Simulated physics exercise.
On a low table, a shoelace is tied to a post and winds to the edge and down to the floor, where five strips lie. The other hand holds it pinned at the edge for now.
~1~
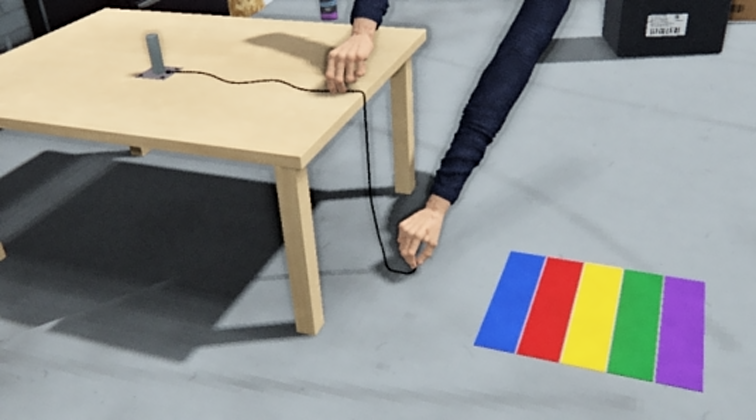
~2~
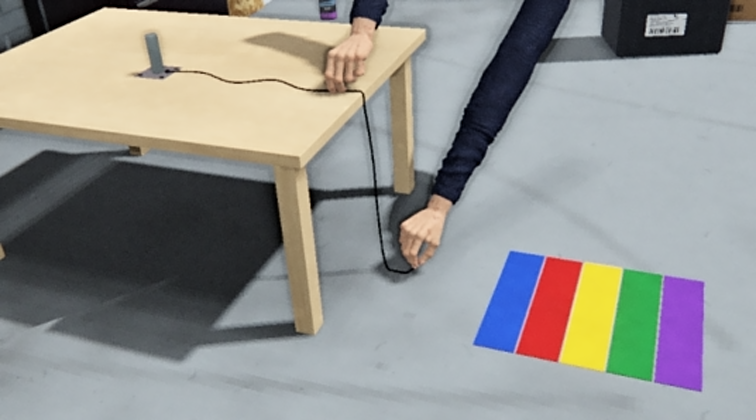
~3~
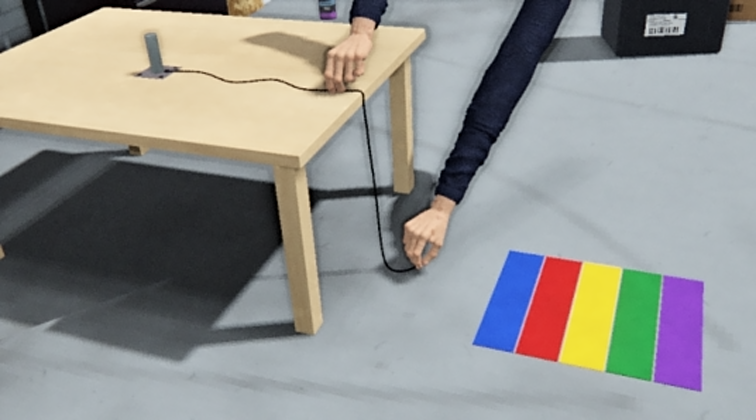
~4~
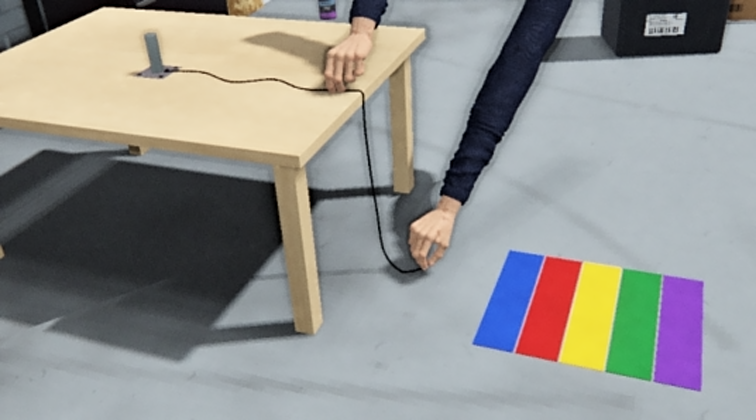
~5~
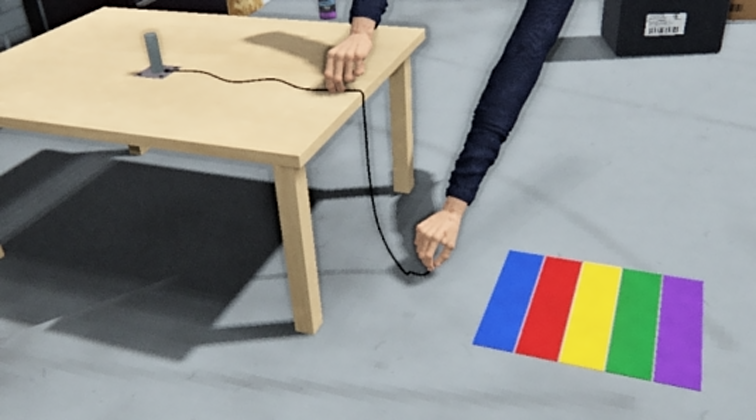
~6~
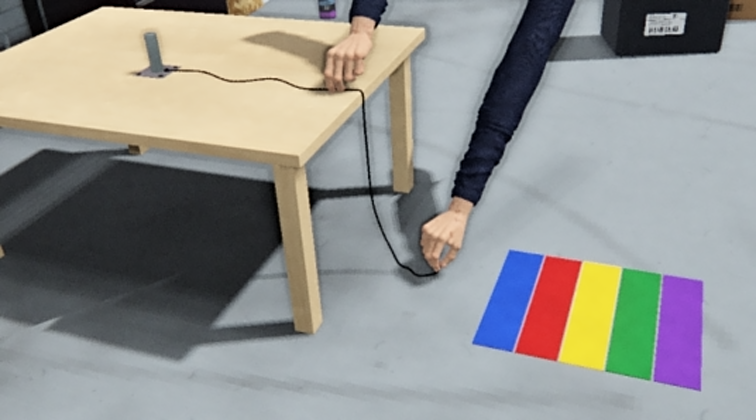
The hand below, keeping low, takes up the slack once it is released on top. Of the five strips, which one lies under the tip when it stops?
The red strip.
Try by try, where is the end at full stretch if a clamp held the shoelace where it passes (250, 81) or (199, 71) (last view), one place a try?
Respectively (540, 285) and (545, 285).
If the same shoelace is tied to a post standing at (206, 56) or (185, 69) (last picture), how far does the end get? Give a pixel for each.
Pixels per try: (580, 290); (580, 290).
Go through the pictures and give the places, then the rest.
The first frame shows end (416, 263); blue (501, 330); red (543, 338); yellow (587, 347); green (633, 356); purple (680, 365).
The second frame shows end (418, 263); shoelace through (198, 72) (253, 82) (314, 91) (367, 123) (376, 192) (383, 254).
The third frame shows end (422, 264).
The fourth frame shows end (427, 265); shoelace through (197, 72) (253, 81) (314, 90) (365, 122) (373, 191) (385, 253).
The fifth frame shows end (434, 266).
The sixth frame shows end (440, 266); shoelace through (197, 71) (252, 81) (314, 90) (365, 122) (371, 190) (393, 253).
Early on, end near (485, 274); short of the strips.
Midway, end near (525, 281); over blue.
At the end of the slack, end near (549, 285); over red. It gets as far as the red strip.
